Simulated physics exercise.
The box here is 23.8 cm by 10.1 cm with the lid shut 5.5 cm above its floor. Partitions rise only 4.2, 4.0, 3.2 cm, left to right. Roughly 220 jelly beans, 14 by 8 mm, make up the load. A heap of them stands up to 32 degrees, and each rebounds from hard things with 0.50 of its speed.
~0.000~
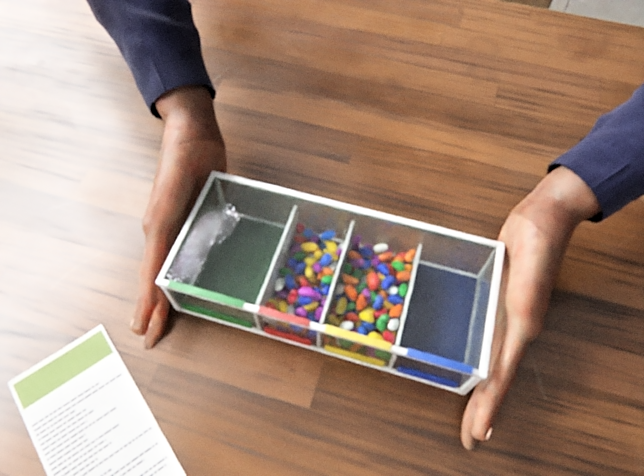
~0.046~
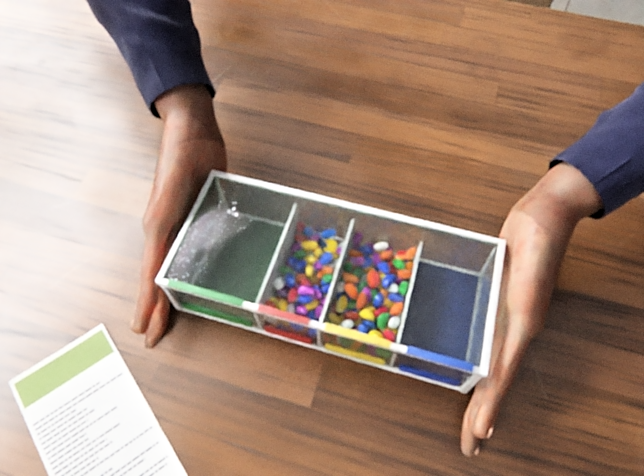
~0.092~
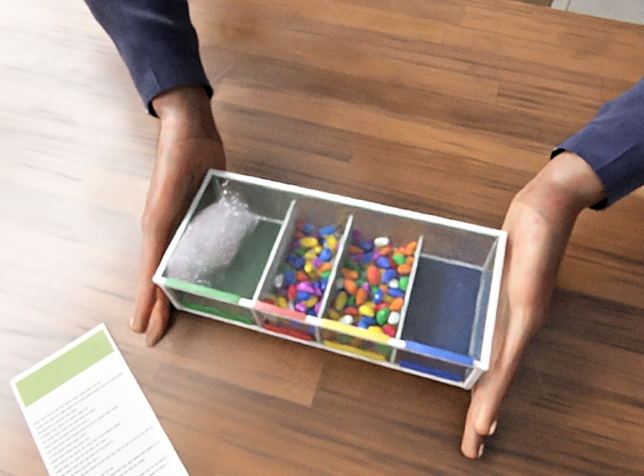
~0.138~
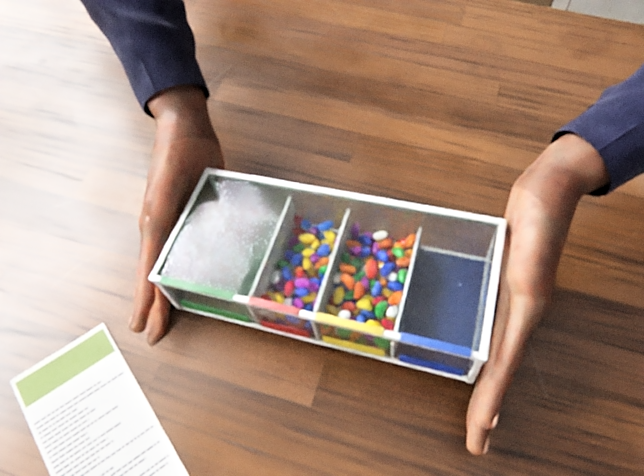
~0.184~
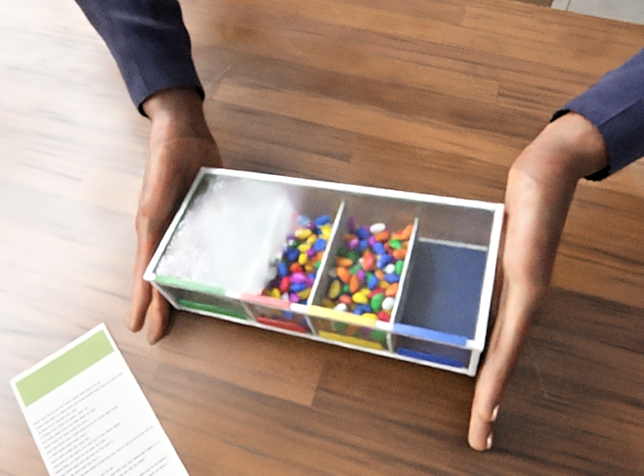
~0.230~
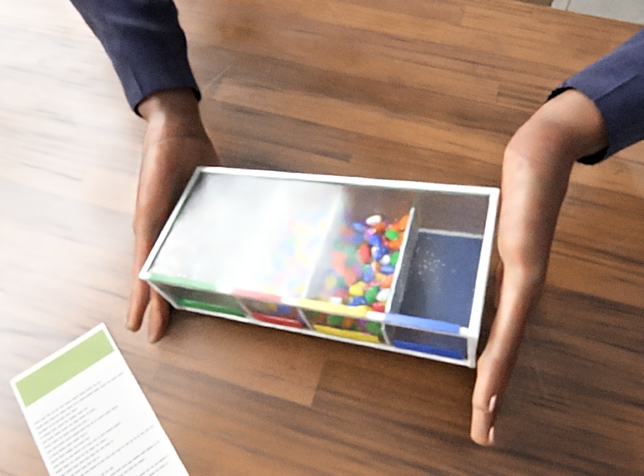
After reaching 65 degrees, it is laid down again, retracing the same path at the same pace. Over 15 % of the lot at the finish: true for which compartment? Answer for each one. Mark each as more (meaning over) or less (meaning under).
Red - more; blue - less; green - less; yellow - more.
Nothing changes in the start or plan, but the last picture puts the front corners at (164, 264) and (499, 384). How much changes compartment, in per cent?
Then around 10 percent would end up out of place.
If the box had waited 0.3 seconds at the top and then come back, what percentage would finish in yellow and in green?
You'd end up with yellow at 55 per cent and green at 0 per cent.
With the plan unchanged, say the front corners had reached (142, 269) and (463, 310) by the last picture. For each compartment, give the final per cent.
Final shares, in per cent - red: 45, blue: 0, green: 0, yellow: 50.
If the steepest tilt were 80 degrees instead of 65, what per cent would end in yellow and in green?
In per cent, yellow 45 and green 10.
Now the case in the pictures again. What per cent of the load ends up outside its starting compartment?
Result: Roughly 5 %.
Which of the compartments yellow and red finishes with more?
The yellow one.
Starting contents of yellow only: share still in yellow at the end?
Something like 100 in a hundred.
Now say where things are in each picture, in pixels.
The first frame shows box tilt 0 degrees, front corners at (163, 281) and (480, 371); red 40 %, yellow 60 %.
The second frame shows box tilt 1 degrees, front corners at (163, 280) and (481, 369).
The third frame shows box tilt 3 degrees, front corners at (161, 278) and (481, 363), lowest corner left back.
The fourth frame shows box tilt 7 degrees, front corners at (157, 277) and (480, 354), lowest corner left back.
The fifth frame shows box tilt 11 degrees, front corners at (152, 276) and (476, 343), lowest corner left back.
The sixth frame shows box tilt 15 degrees, front corners at (147, 274) and (470, 331), lowest corner left back; red 40 %, yellow 60 %. Its pace works out near 90 degrees a second.
Then, at 0.90 s, tilt 64 degrees; red 45 %, yellow 55 %.
Then, at 1.35 s, tilt 27 degrees; red 45 %, yellow 55 %.
After 1.87 s, tilt 0 degrees; red 45 %, yellow 55 %.
At rest (2.3 s), red 45 %, blue 0 %, green 0 %, yellow 55 %.
